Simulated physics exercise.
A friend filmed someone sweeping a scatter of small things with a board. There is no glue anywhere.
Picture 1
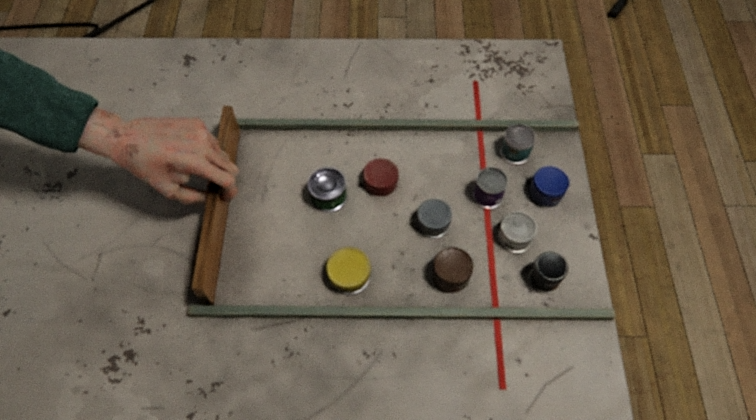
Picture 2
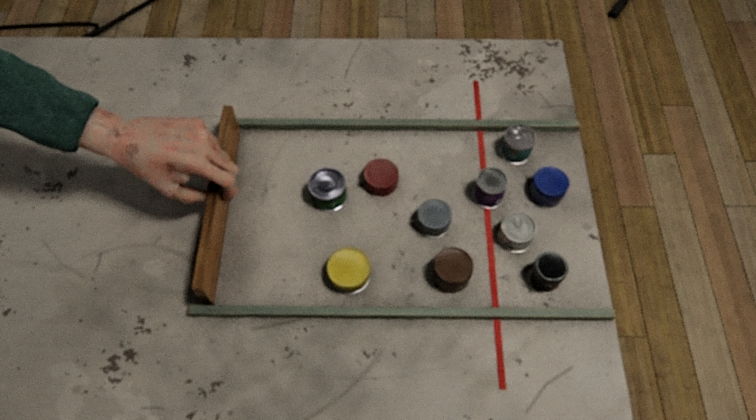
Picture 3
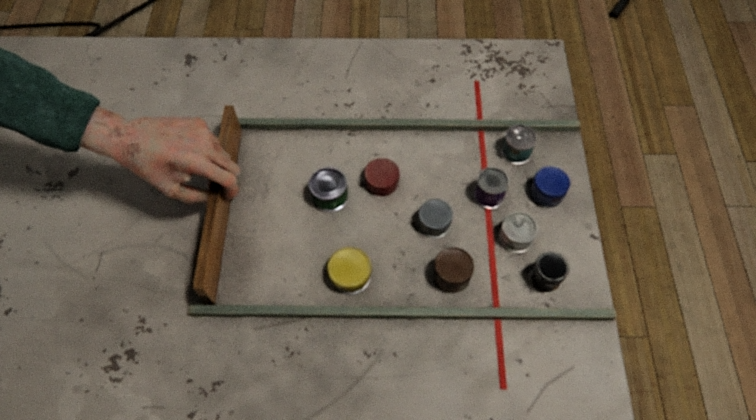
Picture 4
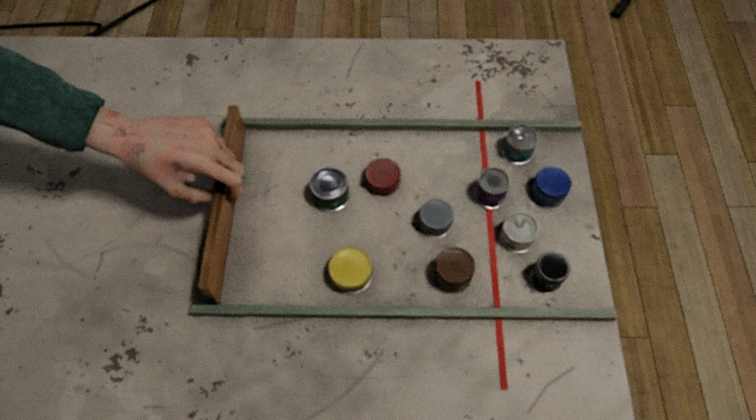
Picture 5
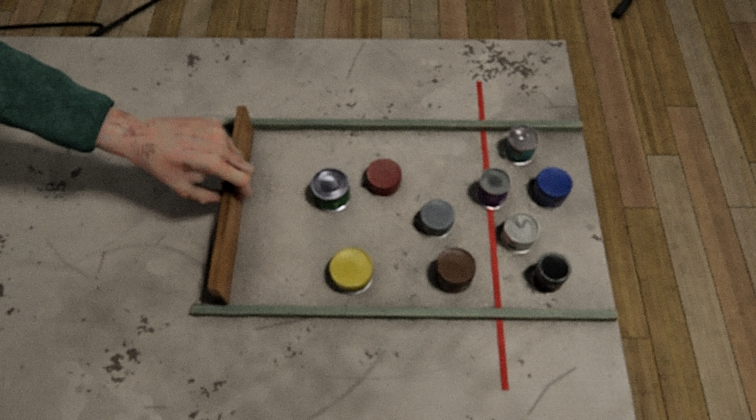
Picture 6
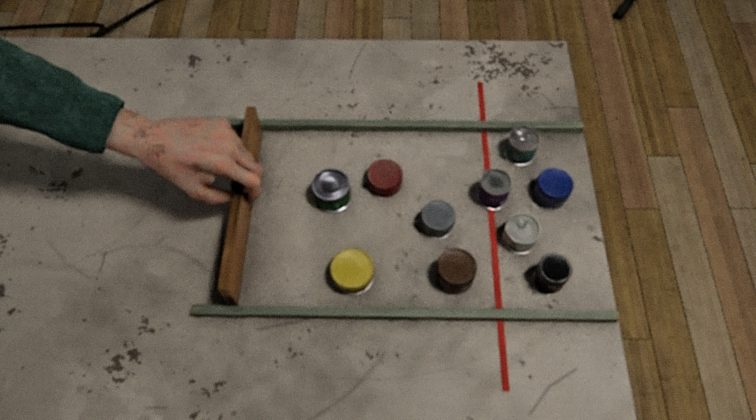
A hand in a green sleeve held a wooden board upright at the left of some scattered little pots and tins, then slid it slightly to the right between two rails without touching any of them.
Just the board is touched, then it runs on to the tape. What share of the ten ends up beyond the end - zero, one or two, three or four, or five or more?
Turns out the ones that don't stay up top number zero.
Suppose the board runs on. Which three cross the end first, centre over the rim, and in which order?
Order, earliest first: Black pot, blue tub, brown tub.
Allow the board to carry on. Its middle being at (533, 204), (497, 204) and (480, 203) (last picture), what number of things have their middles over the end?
The counts are 2, 0 and 0, in that order.
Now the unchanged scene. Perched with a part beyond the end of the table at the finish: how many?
In total, 0 of them.
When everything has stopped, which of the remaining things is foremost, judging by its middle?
The black pot finishes nearest.
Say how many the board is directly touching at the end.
4 in contact.
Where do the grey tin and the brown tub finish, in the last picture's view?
Final centres, in order: Near (510, 224), near (561, 273).
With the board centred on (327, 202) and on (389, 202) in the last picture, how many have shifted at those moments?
The count is 1 at the first point and 3 at the second.
A little later, none off yet; blue tub at rest near (553, 189); black pot at rest near (552, 275); turquoise tin at rest near (522, 146).
When it is over, the number that fall off is zero.
